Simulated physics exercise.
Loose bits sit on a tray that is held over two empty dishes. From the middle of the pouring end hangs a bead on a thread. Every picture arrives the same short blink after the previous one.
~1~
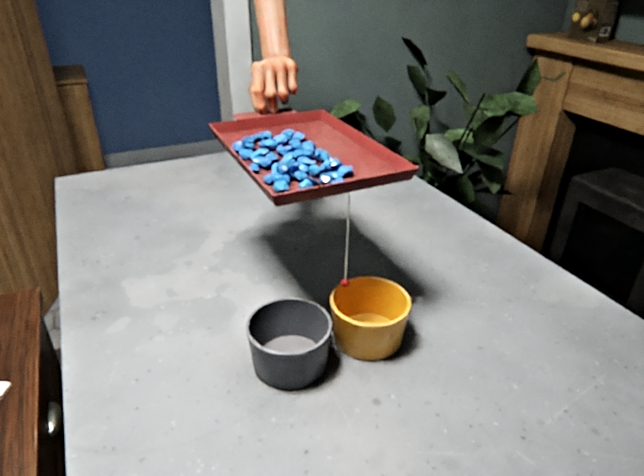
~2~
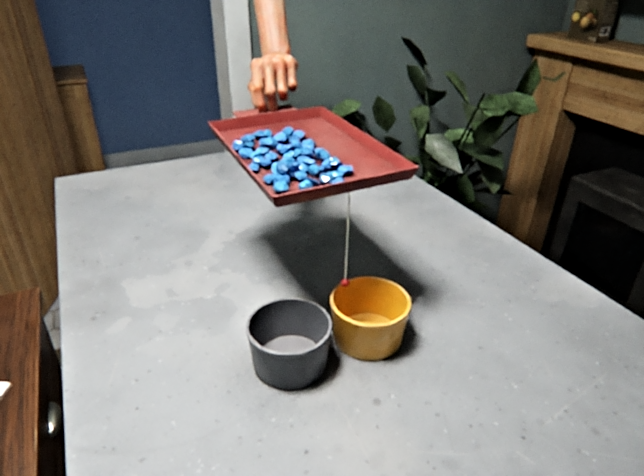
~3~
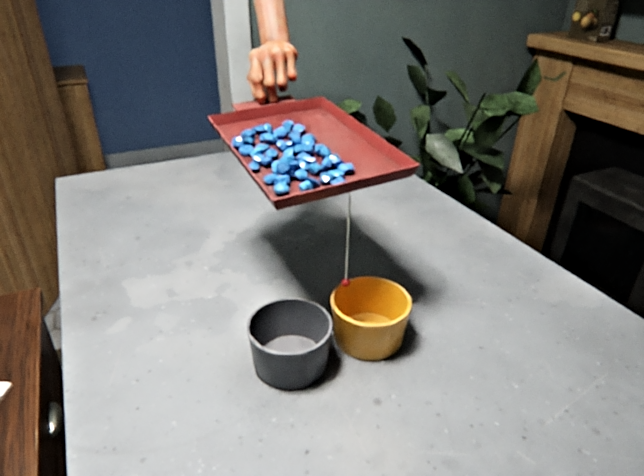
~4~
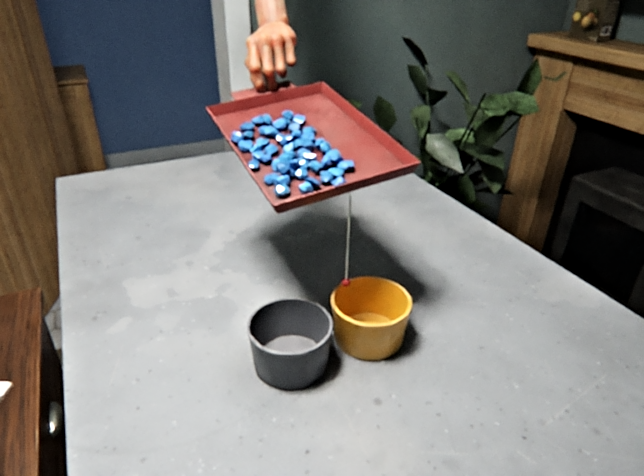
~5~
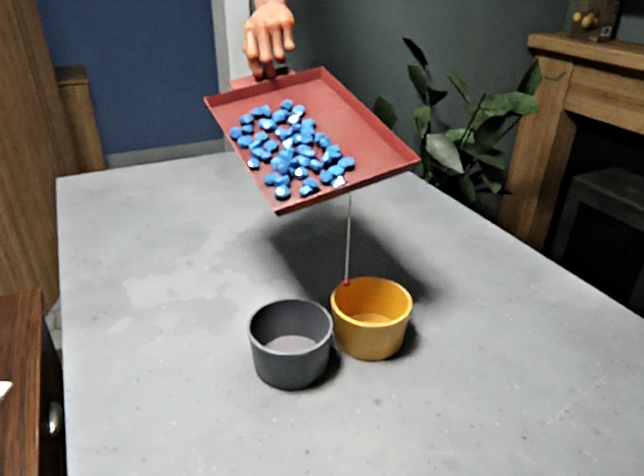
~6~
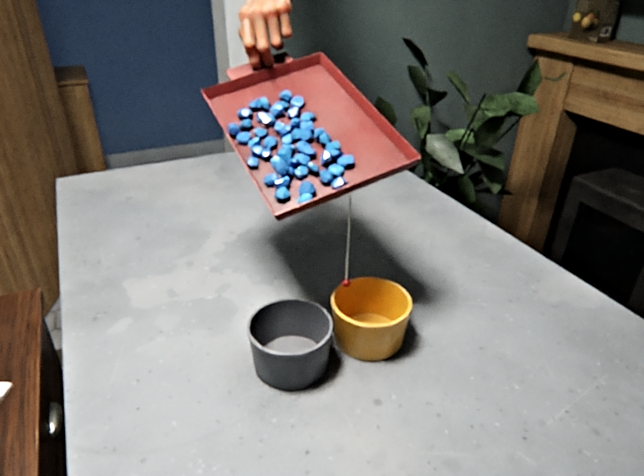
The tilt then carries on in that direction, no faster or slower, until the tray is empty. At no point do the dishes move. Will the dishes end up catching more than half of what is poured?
Yes.
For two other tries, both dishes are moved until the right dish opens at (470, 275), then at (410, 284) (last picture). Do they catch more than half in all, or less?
One: The smaller part. Two: The smaller part.
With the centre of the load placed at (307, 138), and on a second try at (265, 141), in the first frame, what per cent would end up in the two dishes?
It's 80 percent the first time and 80 percent the second.
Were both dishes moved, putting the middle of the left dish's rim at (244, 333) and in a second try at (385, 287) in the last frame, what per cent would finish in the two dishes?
First placement: Some 60 %; second placement: Some 0 %.
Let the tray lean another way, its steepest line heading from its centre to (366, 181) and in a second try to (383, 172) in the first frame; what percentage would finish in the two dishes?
I'd expect around 30 in a hundred first and around 30 in a hundred second.
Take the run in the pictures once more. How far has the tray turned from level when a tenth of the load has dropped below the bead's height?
Roughly 80 degrees at that moment.
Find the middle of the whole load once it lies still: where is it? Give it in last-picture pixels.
Roughly at (285, 353), give or take.
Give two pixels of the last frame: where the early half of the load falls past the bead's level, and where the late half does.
Early half (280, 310), late half (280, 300).
Shortly afterwards, tray tipped steeply; all but a few on the tray; only a few in the air.
Next, tray tipped past a quarter turn; a little on the tray; near two thirds in the left dish; only a few outside both; near a quarter in the air.
Some moments later, tray tipped past a quarter turn; the bulk in the left dish; near a quarter outside both.
In the end, tray tipped past a quarter turn; the bulk in the left dish; none at all in the right dish; near a quarter outside both.
